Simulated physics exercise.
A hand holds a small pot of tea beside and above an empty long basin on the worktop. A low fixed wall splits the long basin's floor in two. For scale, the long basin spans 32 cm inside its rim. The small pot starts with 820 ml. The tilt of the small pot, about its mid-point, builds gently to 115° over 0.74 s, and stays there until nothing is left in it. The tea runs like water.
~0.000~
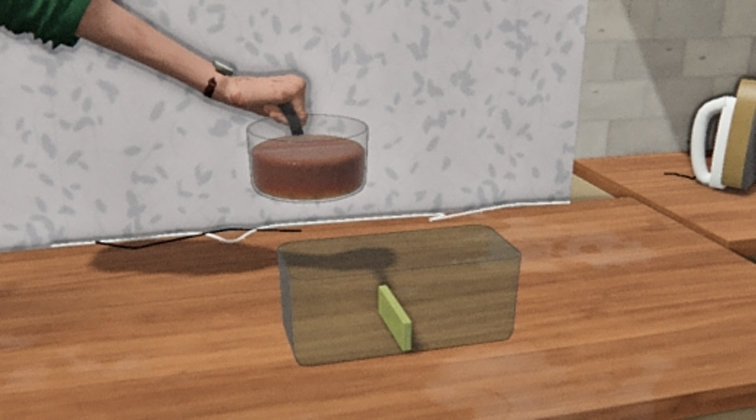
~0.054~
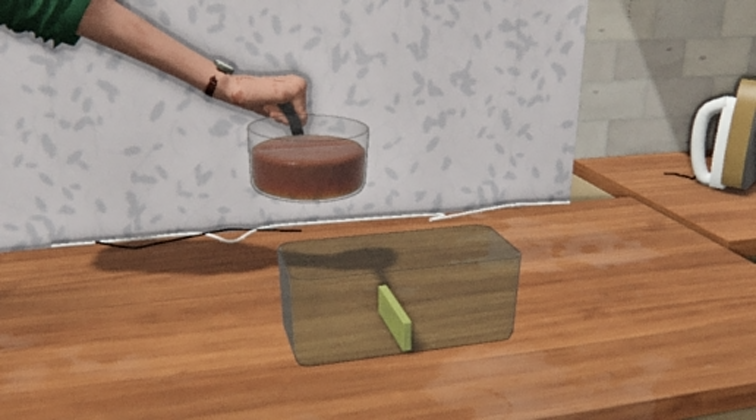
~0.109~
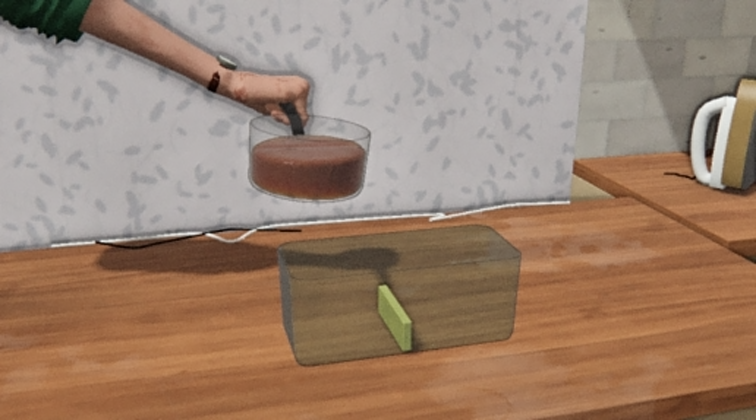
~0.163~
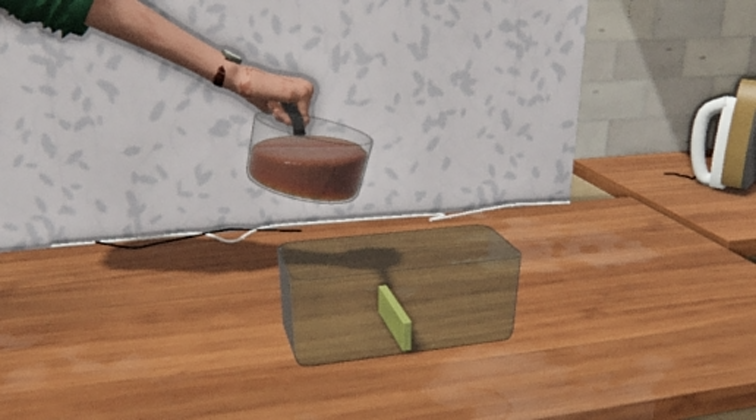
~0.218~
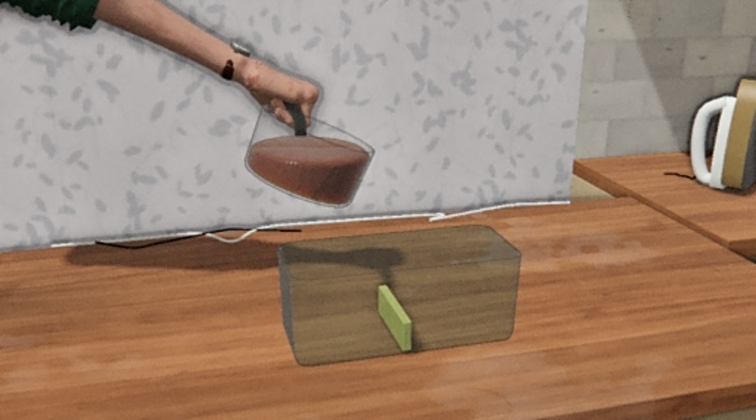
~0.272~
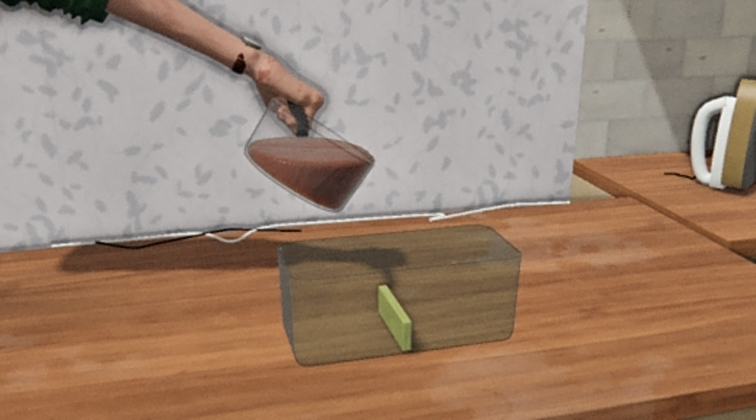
A hand held a small clear pot of reddish-brown tea above an empty long basin on a wooden worktop, then gently tilted it down to the right, the tea shifting toward the lower edge.
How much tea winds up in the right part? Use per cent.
The far part has some 51 per cent.
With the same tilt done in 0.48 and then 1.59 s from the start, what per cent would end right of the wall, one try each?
First 40, then 65 per cent.
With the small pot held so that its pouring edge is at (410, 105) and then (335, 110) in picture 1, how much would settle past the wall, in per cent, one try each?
First 80, then 20 per cent.
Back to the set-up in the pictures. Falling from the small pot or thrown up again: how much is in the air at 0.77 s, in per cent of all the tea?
Near 7 in a hundred.
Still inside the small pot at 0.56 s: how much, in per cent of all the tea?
Some 24 per cent.
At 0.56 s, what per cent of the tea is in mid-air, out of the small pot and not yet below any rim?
About 42 per cent.
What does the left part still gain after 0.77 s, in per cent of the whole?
Some 10 per cent.
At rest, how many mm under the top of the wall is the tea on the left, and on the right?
Some 22 mm on the left and 22 mm on the right.
After 0.56 s the tilt is 99° and 25 per cent is still to pour, 4 is left of the wall and 30 right of it.
After 0.77 s the tilt is 115° and 3 per cent is still to pour, 38 is left of the wall and 52 right of it.
After 1.00 s the tilt is 115° and 0 per cent is still to pour, 48 is left of the wall and 50 right of it.
After 1.24 s the tilt is 115° and 0 per cent is still to pour, 48 is left of the wall and 51 right of it.
In the end 48 per cent lies left of the wall, 51 right of it and 1 outside.
